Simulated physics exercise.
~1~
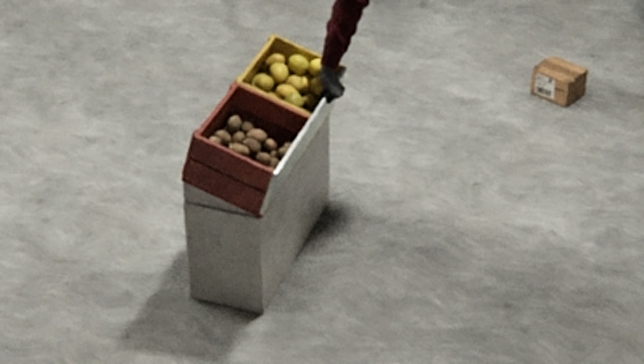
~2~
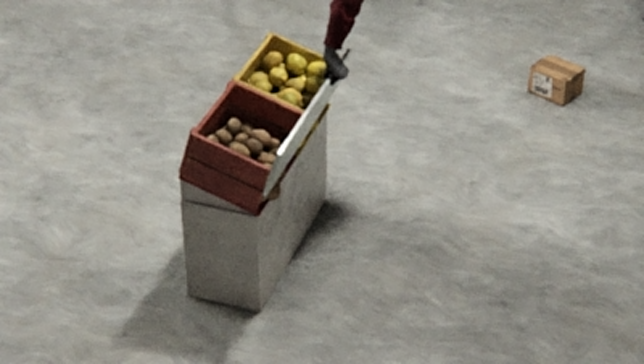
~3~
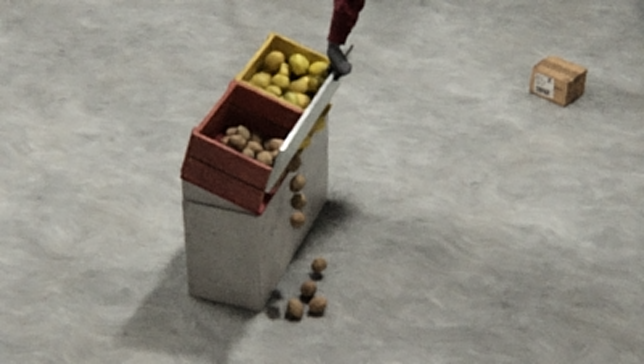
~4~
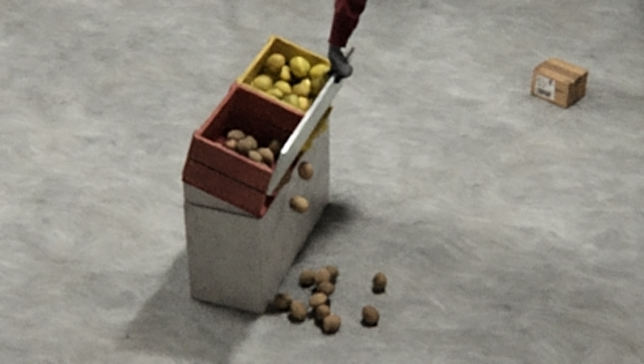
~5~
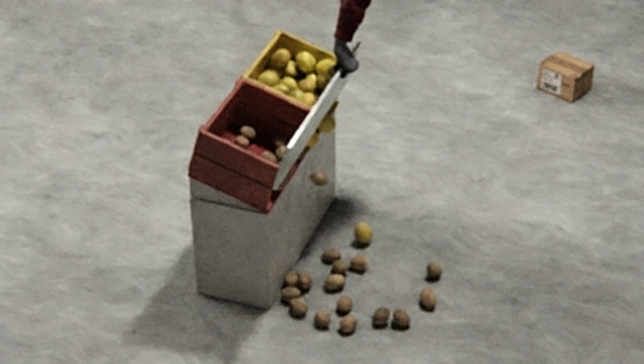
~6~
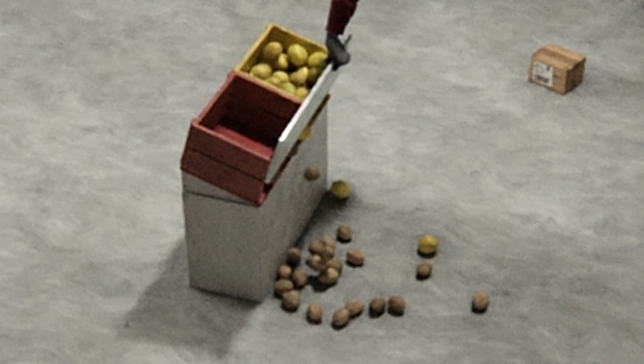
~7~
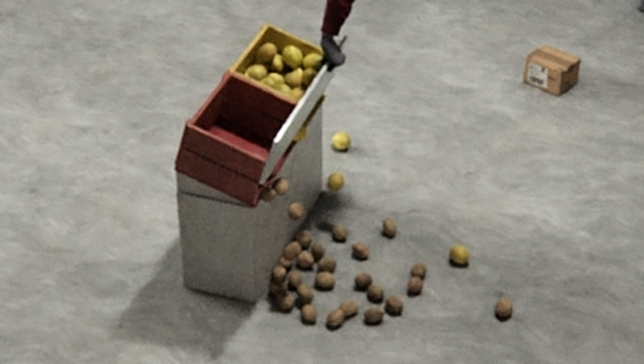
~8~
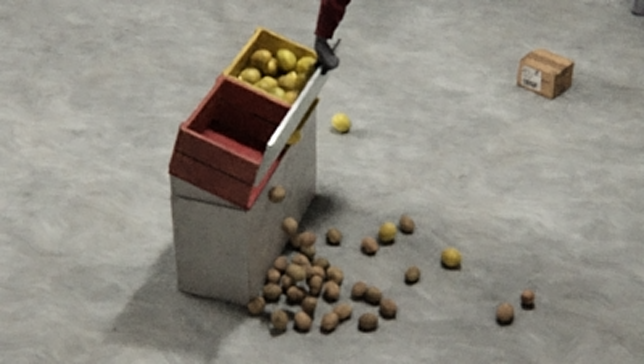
Potatoes spilling from a red hopper as a gloved hand lifts the sliding gate, scattering across concrete with a few yellow fruits.
